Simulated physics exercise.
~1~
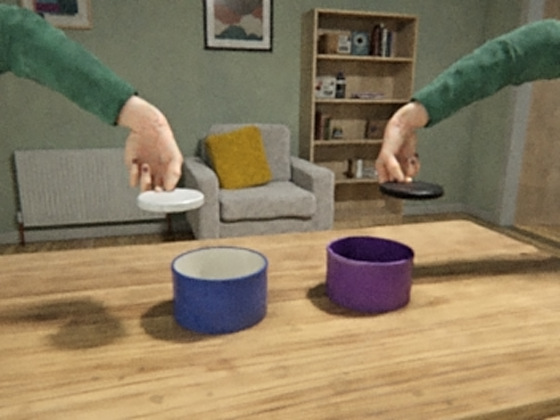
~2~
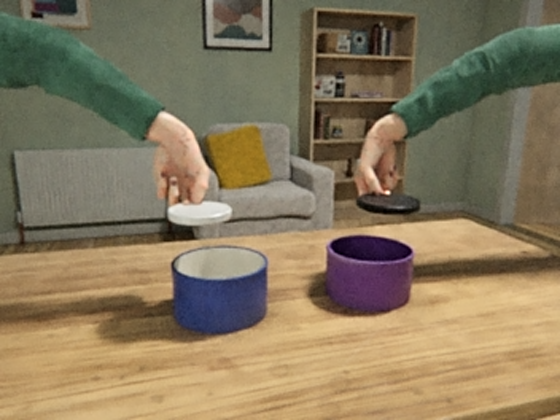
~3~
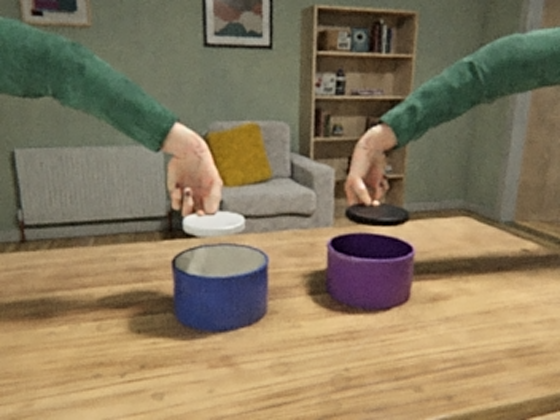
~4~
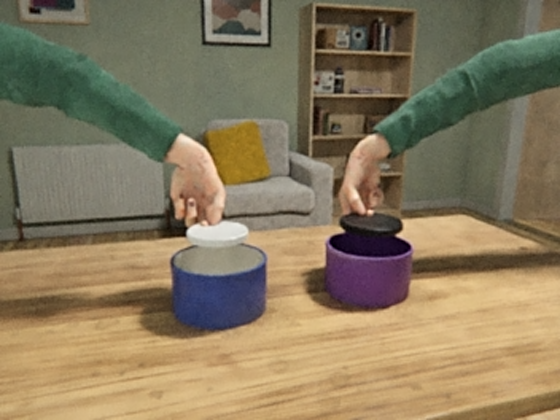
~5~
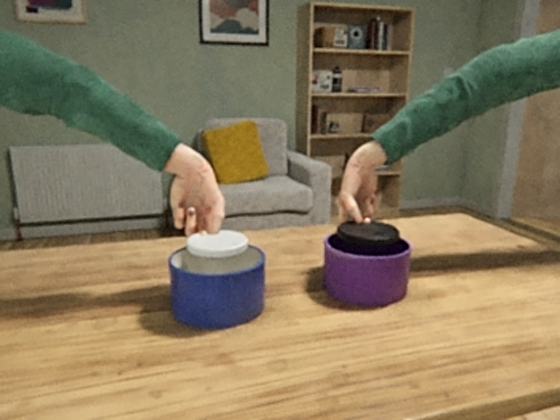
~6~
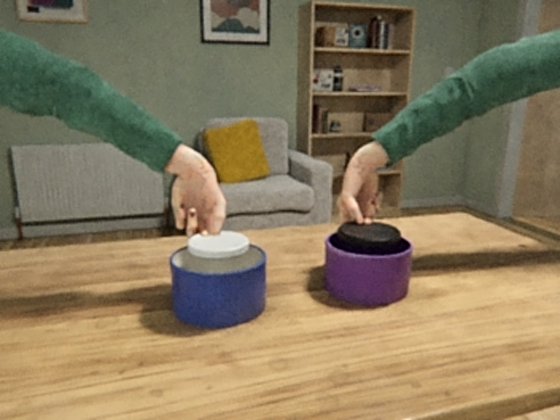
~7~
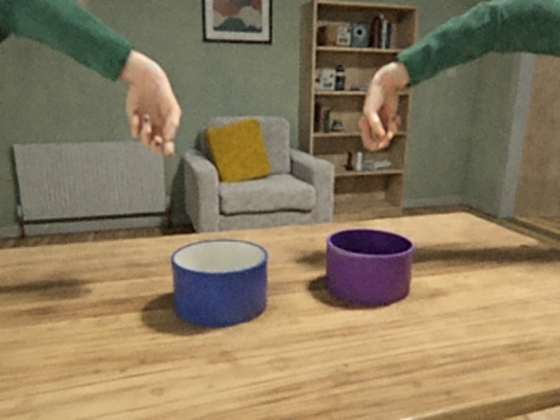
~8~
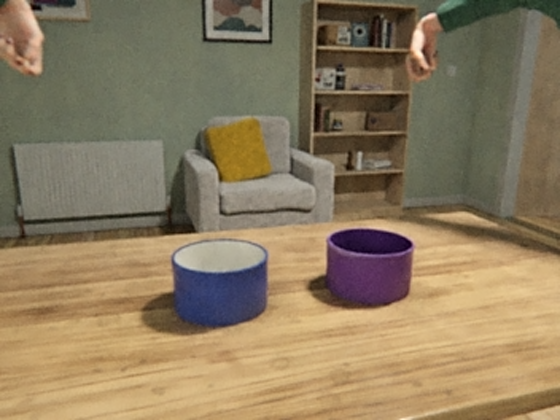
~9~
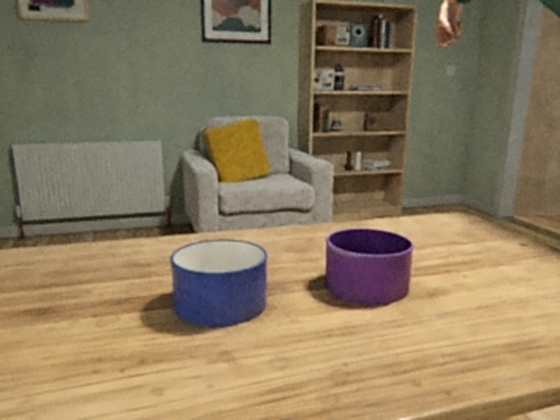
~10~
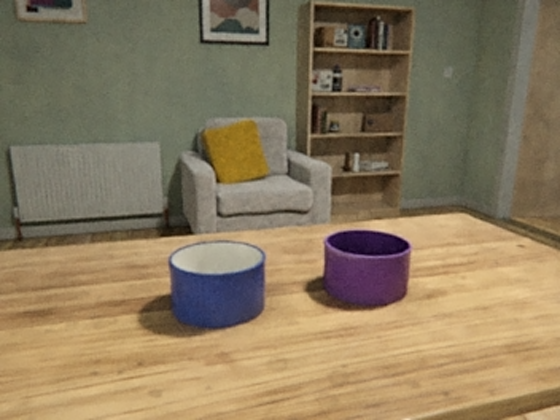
A white disc and a black disc, each held by a hand in a green sleeve, move inward above two open pots on a wooden table, seen from slightly above by a gently swaying camera. The left pot is blue with a pale inside, and the right one is purple; behind them stand a grey armchair with a yellow cushion, a radiator and a bookcase. The hands lower the discs to the pots' openings and pause. They then let go and draw back, and both discs drop inside, out of sight. The hands leave, and the two pots remain uncovered.
